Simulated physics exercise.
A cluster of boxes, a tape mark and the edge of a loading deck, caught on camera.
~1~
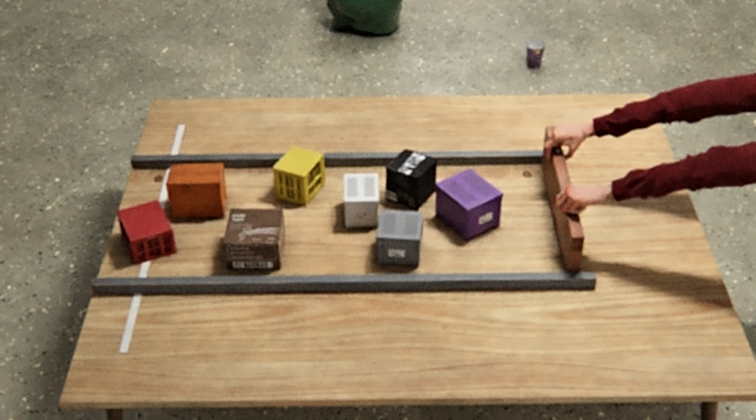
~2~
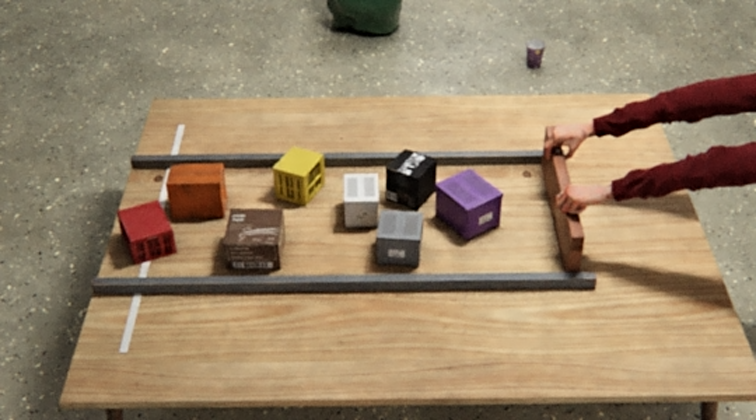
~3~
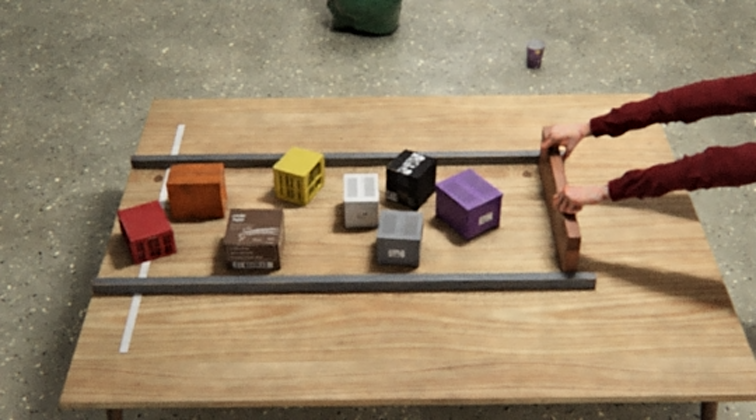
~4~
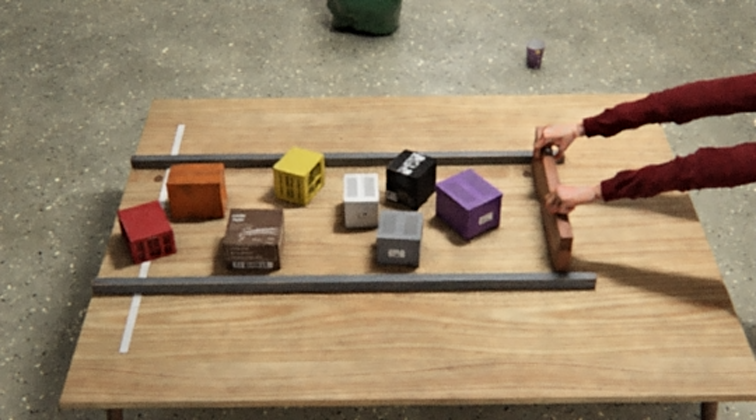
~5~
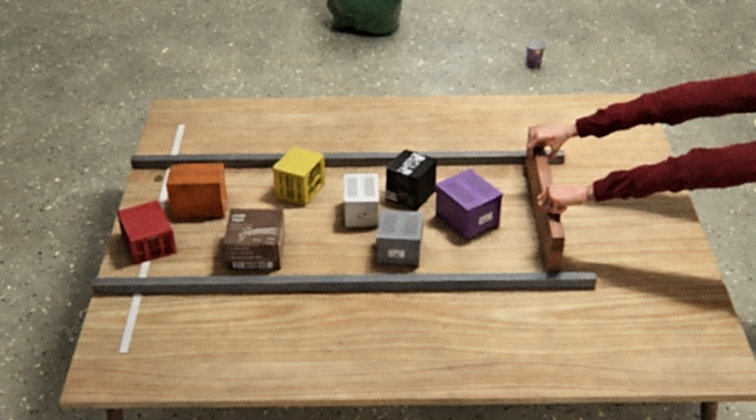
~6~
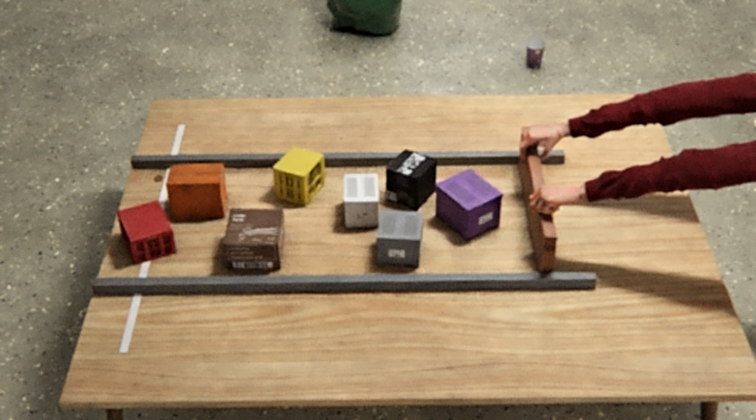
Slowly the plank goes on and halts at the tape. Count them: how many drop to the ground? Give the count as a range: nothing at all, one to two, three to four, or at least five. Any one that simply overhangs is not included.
The count is at least five.
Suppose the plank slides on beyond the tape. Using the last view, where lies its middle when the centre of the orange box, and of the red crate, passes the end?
I'd put it close to (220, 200), and close to (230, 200) for the other one.
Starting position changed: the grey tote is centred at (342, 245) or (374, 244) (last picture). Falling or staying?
First place: It stays up; second place: It stays up.
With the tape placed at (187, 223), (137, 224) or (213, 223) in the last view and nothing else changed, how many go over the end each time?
Try 1: 2; try 2: 5; try 3: 2.
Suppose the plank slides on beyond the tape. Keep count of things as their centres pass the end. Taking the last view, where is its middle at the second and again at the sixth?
At (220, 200) for the second, at (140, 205) for the sixth.
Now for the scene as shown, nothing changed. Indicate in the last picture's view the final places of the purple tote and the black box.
Purple tote: About (134, 201); black box: About (146, 169).
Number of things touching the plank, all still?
Contact count: 3.
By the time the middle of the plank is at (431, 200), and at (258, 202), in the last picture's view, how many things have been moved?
Tally at point one: 2; at point two: 8.
Soon after, none off yet; red crate at rest near (147, 232); orange box at rest near (198, 191); brown box at rest near (255, 239).
In the end, the number that fall off is five or more; gone, white tote, yellow crate, brown box, orange box and red crate.
